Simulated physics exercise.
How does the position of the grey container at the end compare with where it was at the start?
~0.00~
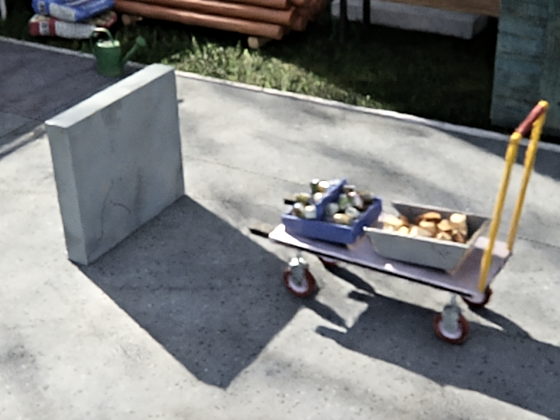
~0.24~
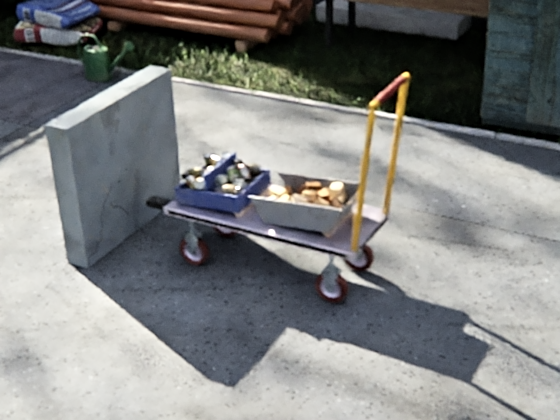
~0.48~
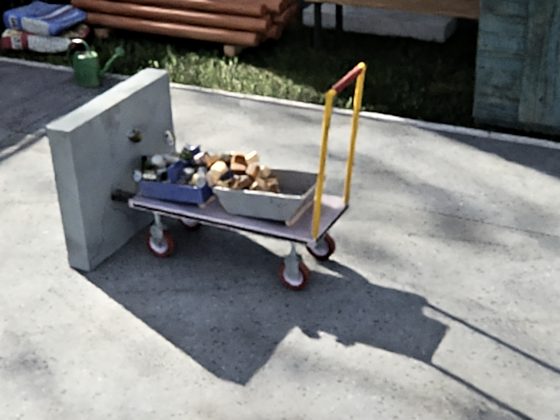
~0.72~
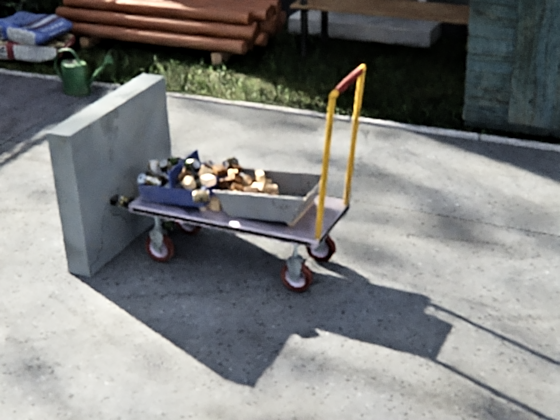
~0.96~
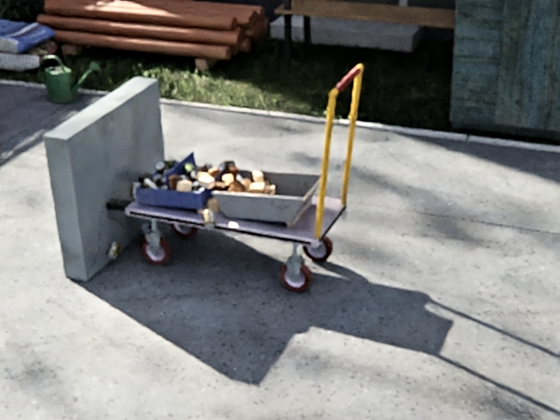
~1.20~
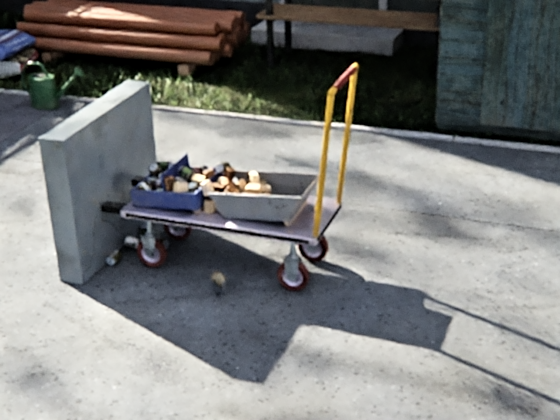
The grey container starts over on the right side of the view, well away from the wall, and ends further left, near the middle and much closer to the wall.
